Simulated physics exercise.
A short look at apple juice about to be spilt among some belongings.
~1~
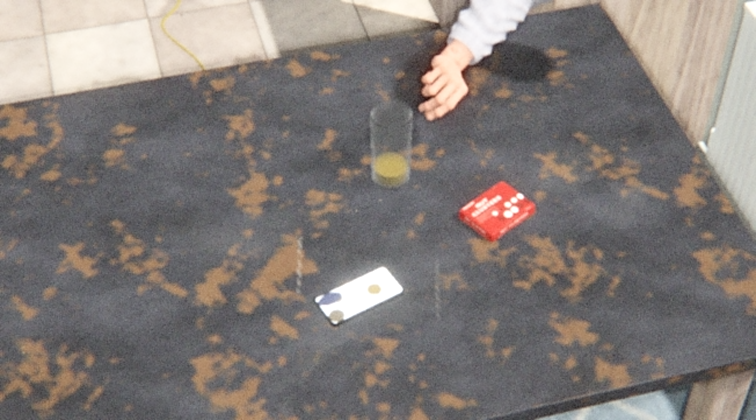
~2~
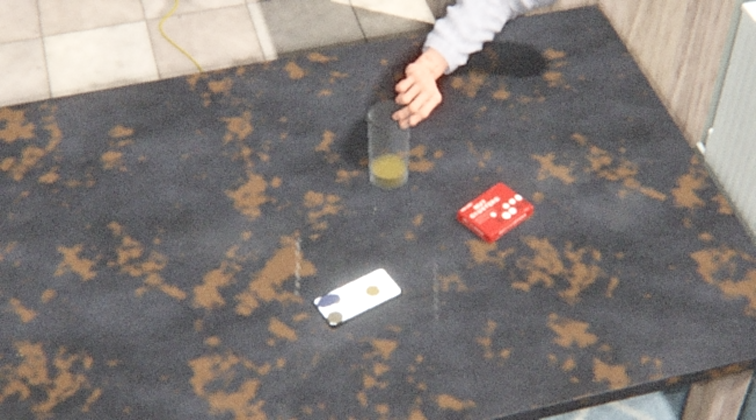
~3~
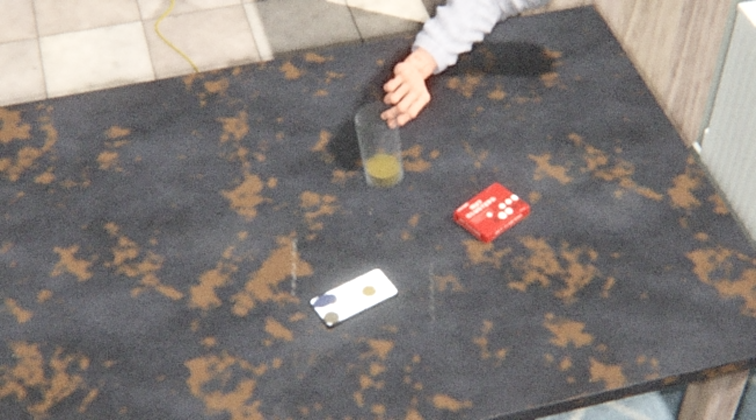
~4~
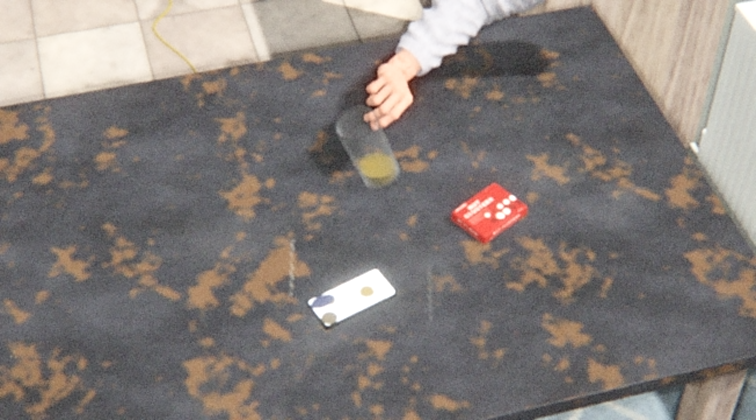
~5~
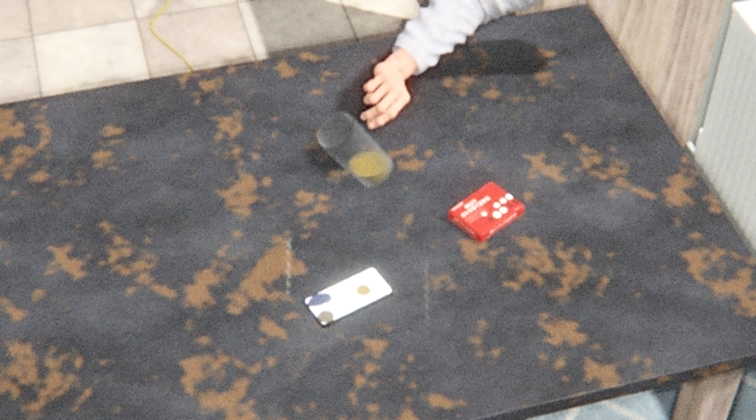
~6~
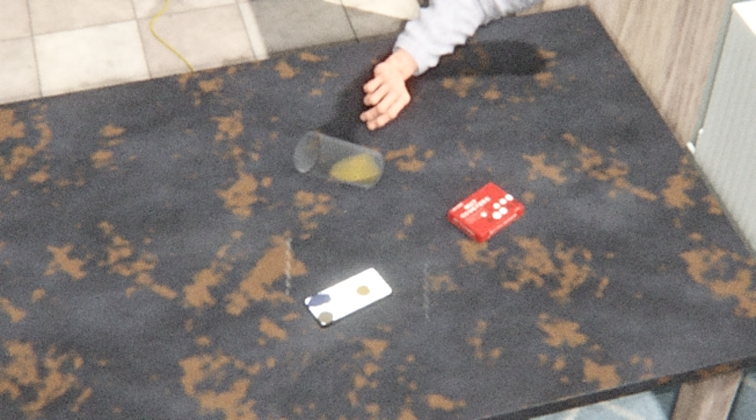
A dark tabletop with rusty brown patches stands on a pale tiled floor, seen from above at an angle. A clear glass holding a little yellow liquid is near the middle, with a small red packet to its right and a white phone below. A hand in a pale grey sleeve reaches in from the upper right and pushes the glass, which tilts leftward onto its side.
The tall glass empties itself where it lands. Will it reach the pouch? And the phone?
The pouch escapes; the phone escapes.
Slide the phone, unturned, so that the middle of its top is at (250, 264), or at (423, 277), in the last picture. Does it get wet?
At the first place it is reached, at the second it stays dry.
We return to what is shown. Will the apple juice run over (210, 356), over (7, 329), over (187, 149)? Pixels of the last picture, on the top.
One: Not reached. Two: Not reached. Three: Not reached.
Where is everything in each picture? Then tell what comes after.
It stands upright; tall glass (391, 145) nearly empty; pouch (498, 207); phone (359, 295), in the first frame.
It is being nudged; tall glass nearly empty, surface at (389, 166), in the second frame.
It is being nudged; tall glass (380, 146) nearly empty; phone (354, 297), in the third frame.
It is being nudged; tall glass nearly empty, surface at (377, 165); pouch (490, 209), in the fourth frame.
It is falling; tall glass (355, 150) tipped 30°, in the fifth frame.
It is falling; tall glass (339, 160) tipped 55°; pouch (487, 208); phone (348, 296), in the sixth frame.
Next, the puddle covers about as much as a plate; the pouch is clear of it; the phone is clear of it.
Finally, the puddle covers about as much as a plate; the pouch is clear of it; the phone is clear of it.
